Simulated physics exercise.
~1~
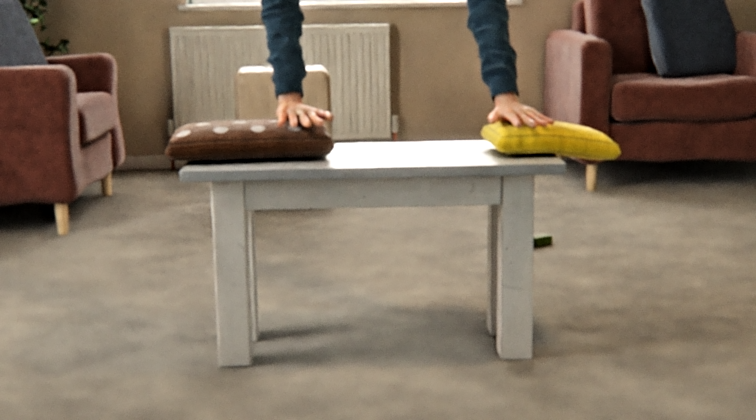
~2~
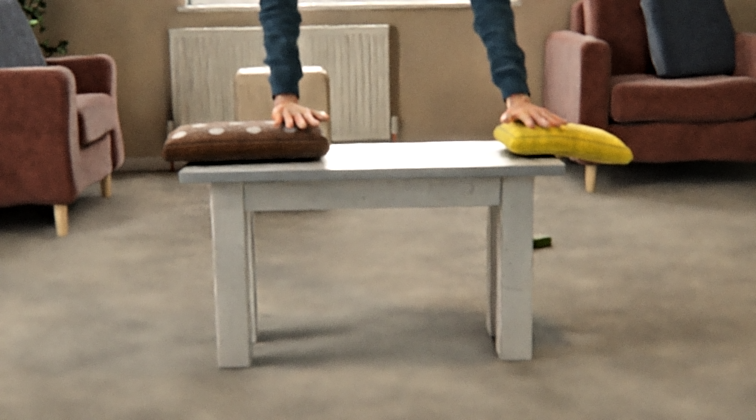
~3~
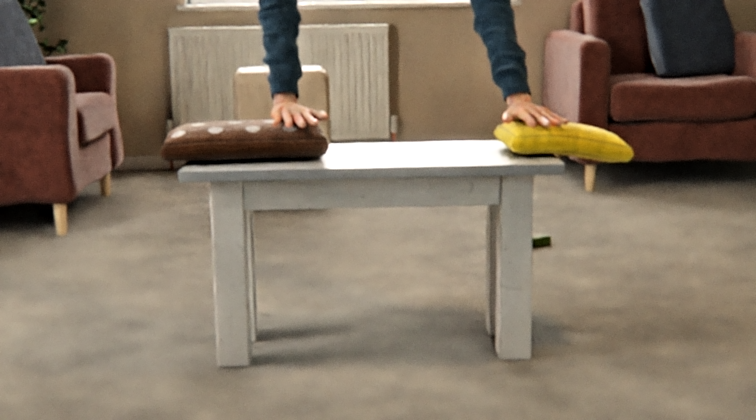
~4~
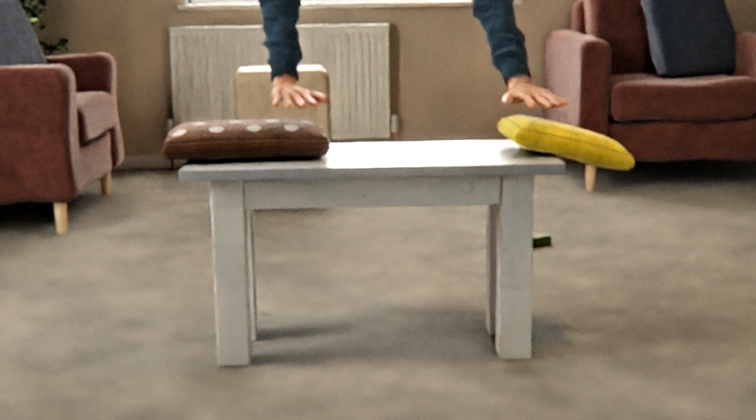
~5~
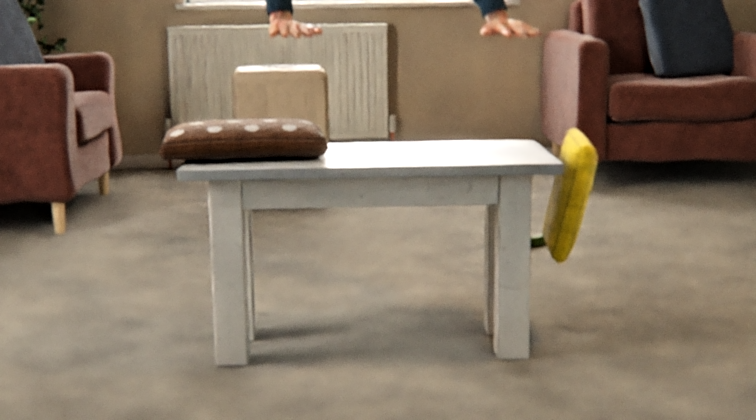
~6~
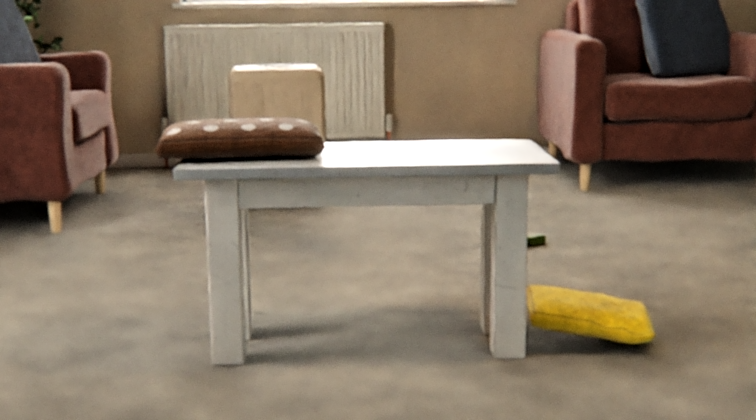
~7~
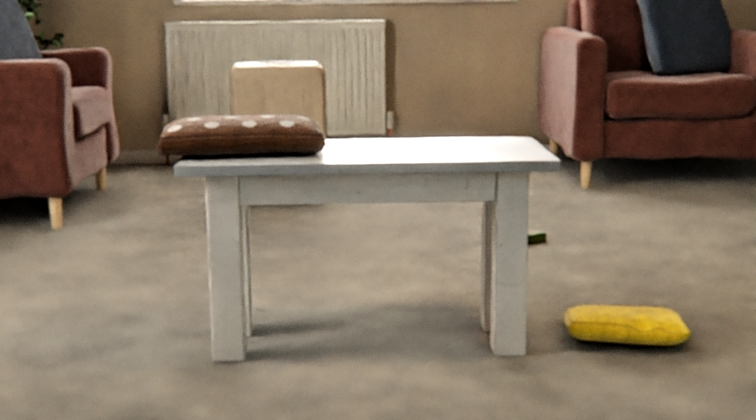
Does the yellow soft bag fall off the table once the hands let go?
Yes, the yellow soft bag tips over the right end of the table and falls to the floor. The brown pillow stays up on the tabletop.
